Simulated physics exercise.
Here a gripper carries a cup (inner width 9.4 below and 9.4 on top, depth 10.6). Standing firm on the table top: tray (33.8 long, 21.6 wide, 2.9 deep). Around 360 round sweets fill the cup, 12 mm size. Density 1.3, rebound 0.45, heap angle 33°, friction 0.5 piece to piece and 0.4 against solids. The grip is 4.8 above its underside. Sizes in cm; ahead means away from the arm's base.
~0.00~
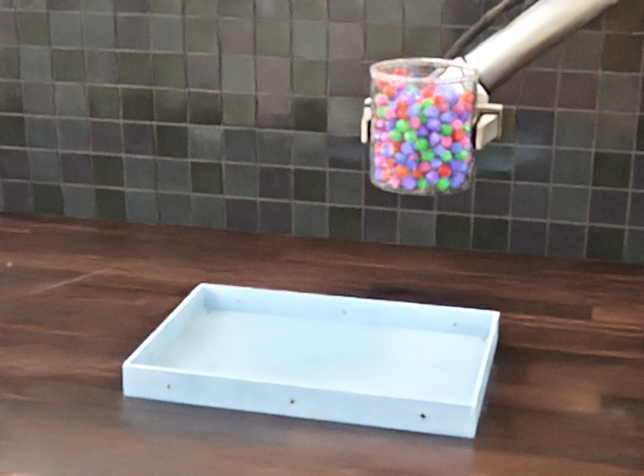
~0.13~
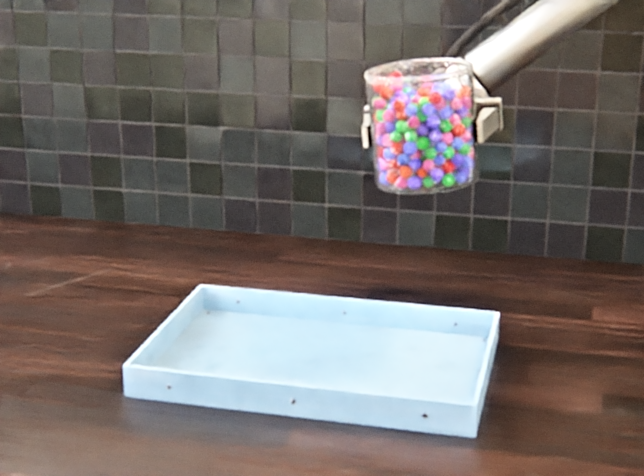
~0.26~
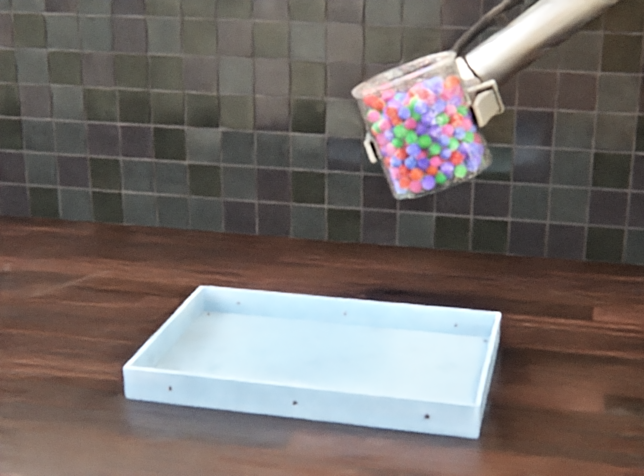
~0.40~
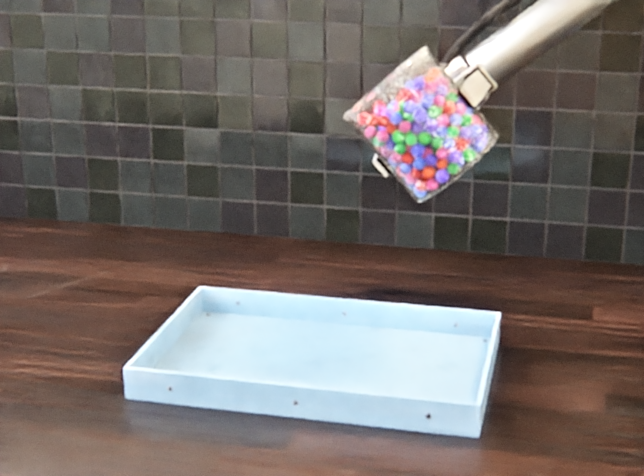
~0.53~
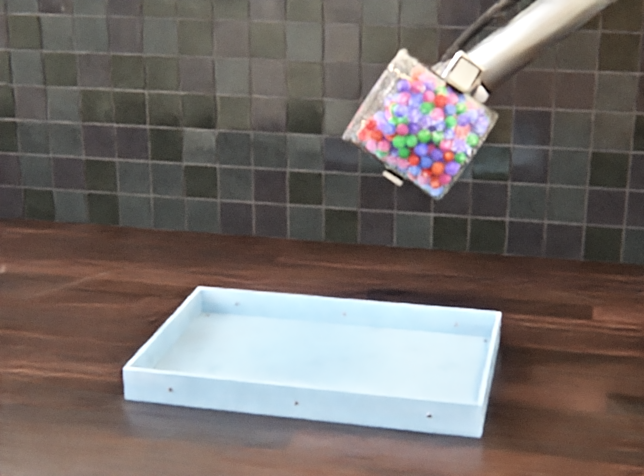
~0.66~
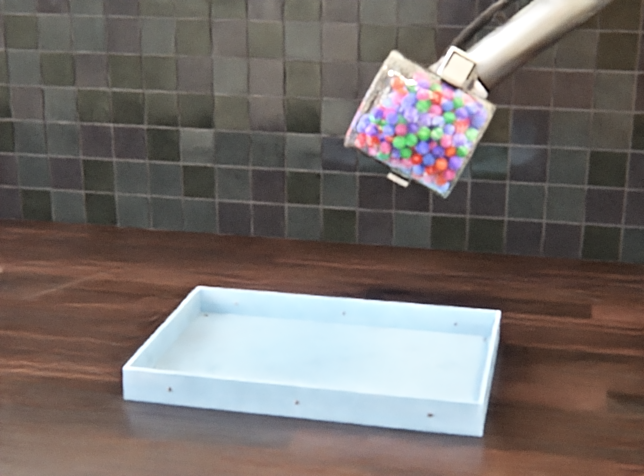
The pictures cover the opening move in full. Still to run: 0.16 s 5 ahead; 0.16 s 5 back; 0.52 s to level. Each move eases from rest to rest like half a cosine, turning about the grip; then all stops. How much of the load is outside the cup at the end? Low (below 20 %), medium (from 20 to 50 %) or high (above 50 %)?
Outside the cup the share is low, below 20 %.
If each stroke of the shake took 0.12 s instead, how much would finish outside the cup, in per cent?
Then about 25 per cent.
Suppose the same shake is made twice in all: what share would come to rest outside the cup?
Then about 20 per cent.
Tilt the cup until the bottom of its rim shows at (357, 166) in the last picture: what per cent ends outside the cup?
About 45 per cent.
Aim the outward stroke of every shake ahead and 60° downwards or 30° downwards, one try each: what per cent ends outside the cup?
Some 5 and 5 per cent.
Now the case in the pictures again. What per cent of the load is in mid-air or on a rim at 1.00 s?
Some 13 per cent.
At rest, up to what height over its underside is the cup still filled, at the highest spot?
Some 10.0 cm.
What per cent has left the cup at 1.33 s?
About 15 per cent by then.
After 1.00 s, tilted 64° forward, highest piece 28 above the table; 314 in the cup, 45 in flight or on a rim.
After 1.33 s, tilted 15° forward, highest piece 31 above the table; 310 in the cup, 48 in the tray, 1 on the table or floor.
After 1.70 s, level, highest piece 31 above the table; 310 in the cup, 48 in the tray, 1 on the table or floor.
After 2.75 s, level, highest piece 31 above the table; 310 in the cup, 48 in the tray, 1 on the table or floor.
In the end, 310 in the cup, 48 in the tray, 1 on the table or floor. That is 14 % outside the cup.
